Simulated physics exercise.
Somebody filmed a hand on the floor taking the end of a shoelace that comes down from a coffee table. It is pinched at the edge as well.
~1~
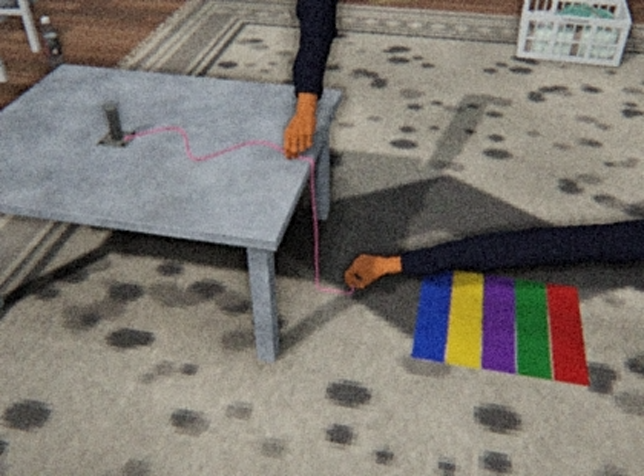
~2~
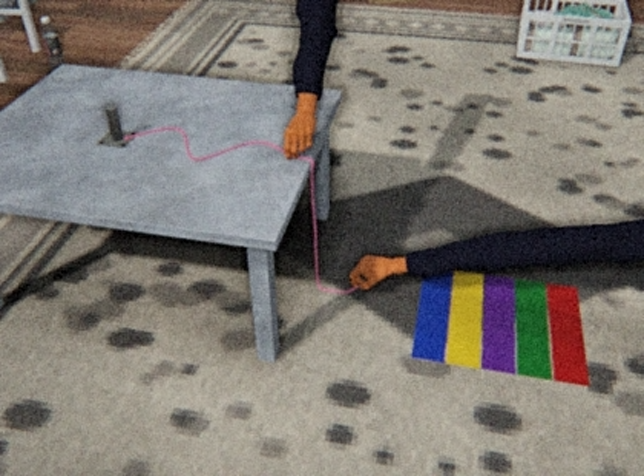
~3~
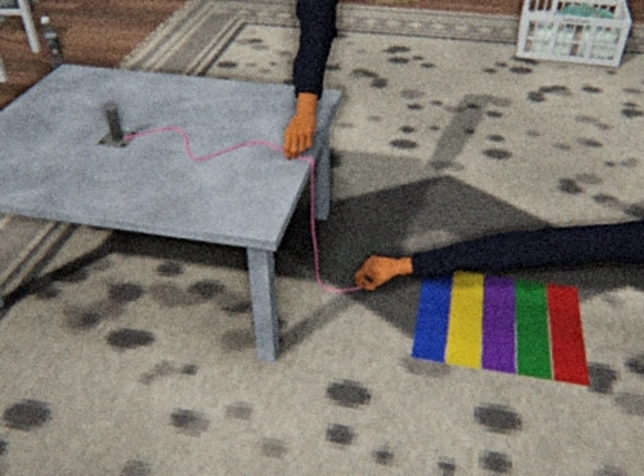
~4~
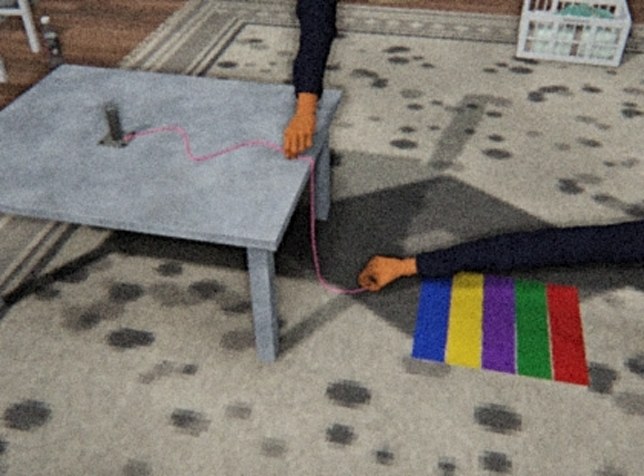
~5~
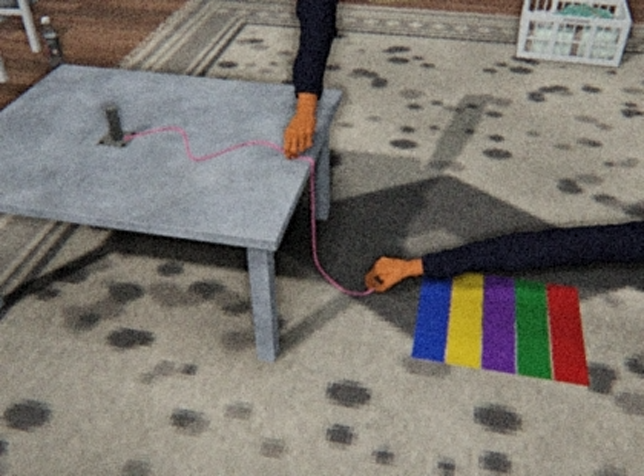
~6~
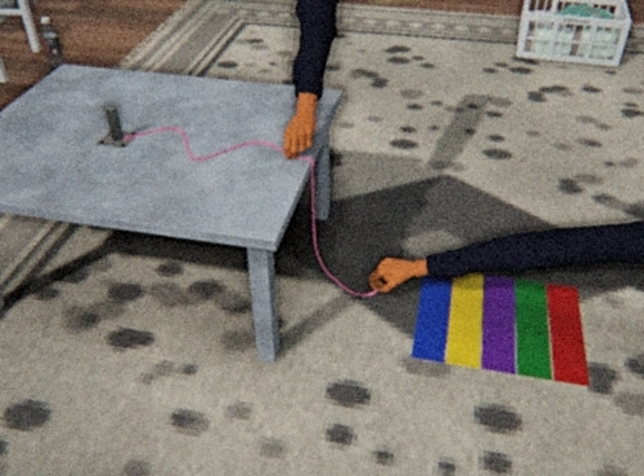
A hand near the floor slowly draws a pink shoelace's end slightly to the right.
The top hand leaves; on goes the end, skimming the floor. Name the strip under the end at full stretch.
It gets as far as the green strip.
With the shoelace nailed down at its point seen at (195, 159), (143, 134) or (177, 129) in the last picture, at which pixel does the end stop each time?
About (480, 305), (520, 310) and (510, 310).
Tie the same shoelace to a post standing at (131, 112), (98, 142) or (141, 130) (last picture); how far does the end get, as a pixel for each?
Near (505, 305), (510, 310) and (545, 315).
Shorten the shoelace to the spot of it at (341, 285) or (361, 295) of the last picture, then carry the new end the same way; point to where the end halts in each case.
Try by try, around (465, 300) and (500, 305).
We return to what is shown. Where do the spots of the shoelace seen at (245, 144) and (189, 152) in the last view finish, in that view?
At (295, 157), then (225, 149).
Soon after, end near (467, 302); over yellow.
Then, end near (506, 308); over purple.
At full stretch, end near (529, 311); over green. The green one.
